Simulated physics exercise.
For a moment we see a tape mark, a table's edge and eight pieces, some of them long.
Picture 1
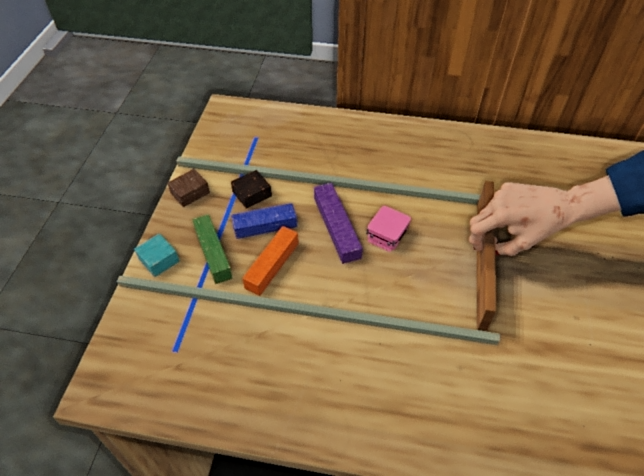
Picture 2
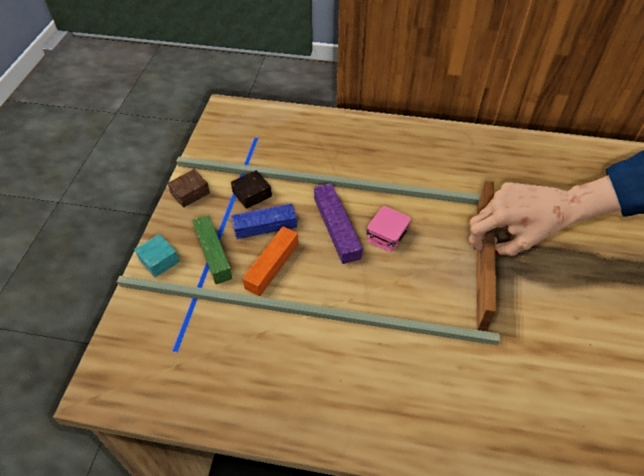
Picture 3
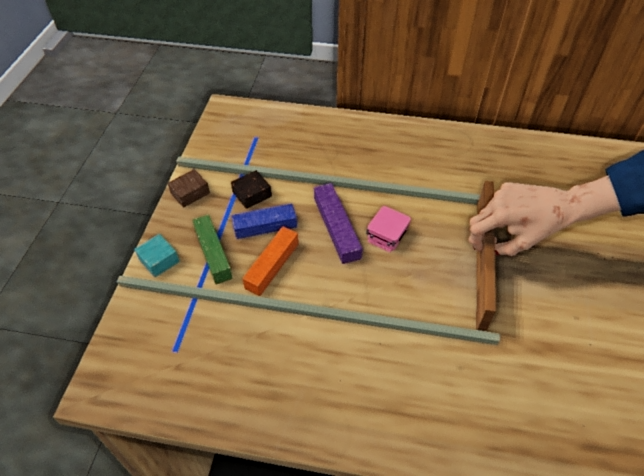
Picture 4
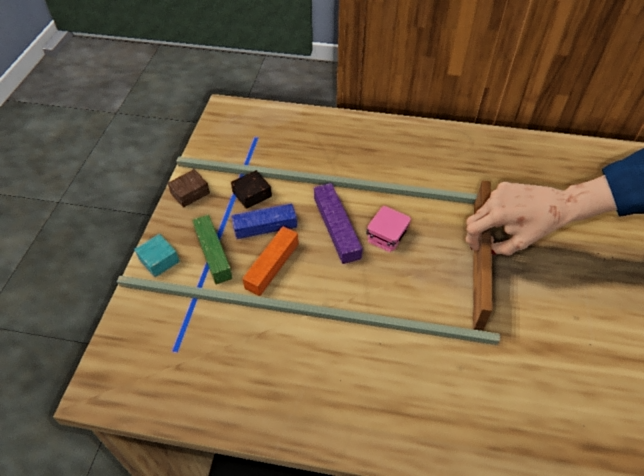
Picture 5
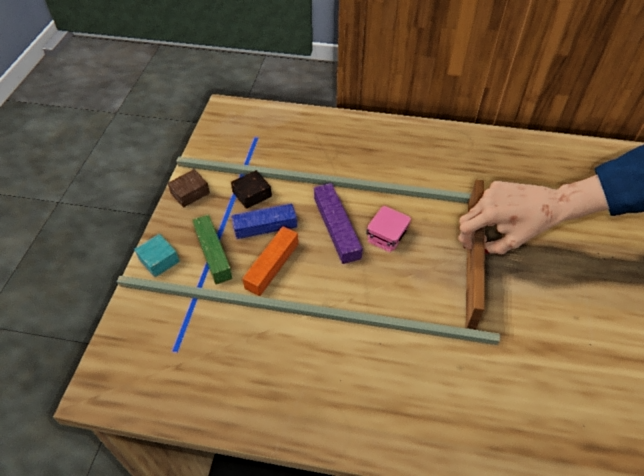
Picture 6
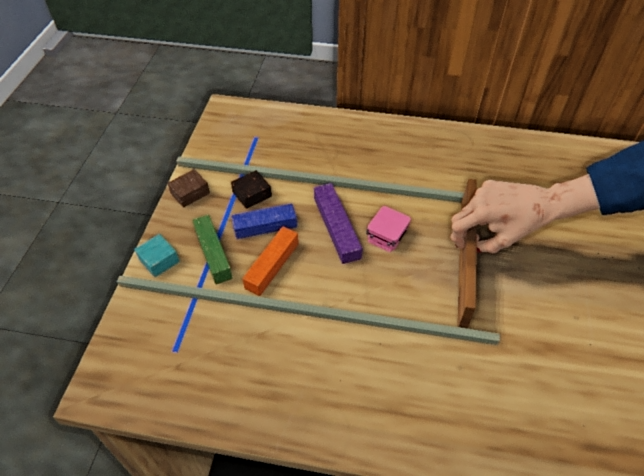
A wooden table in a grey-tiled room is seen from above at an angle by a still camera. Between two pale green rails lie brown, turquoise, black, green, blue, orange, purple and pink pieces, with a blue line crossing toward the left and a hand holding an upright brown board at right. After staying still at first, the hand slides the board slightly left, while the pieces remain unmoved.
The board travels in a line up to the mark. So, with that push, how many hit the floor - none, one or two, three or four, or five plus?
I'd say one or two.
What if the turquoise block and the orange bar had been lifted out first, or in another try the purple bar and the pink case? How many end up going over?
I'd say 1 the first time and 0 the second time.
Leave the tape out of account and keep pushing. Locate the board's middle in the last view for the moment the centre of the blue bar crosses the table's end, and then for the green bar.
About (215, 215), and (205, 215) for the other.
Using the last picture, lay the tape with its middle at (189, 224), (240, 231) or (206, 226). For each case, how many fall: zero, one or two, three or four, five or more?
Result per tape, as listed: More than four; zero; either three or four.
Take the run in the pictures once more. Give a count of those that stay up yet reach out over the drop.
As for overhanging, the count is 3.
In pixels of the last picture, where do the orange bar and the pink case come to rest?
Roughly at (173, 254) and at (212, 207), in that order.
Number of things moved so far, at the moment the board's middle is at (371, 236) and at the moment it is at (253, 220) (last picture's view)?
Tally at point one: 2; at point two: 8.
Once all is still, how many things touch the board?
So the total is 2.
Soon after, none off yet; turquoise block at rest near (157, 255); brown block at rest near (189, 188); green bar at rest near (212, 248).
At rest, the number that fall off is one or two; fallen, brown block and turquoise block.
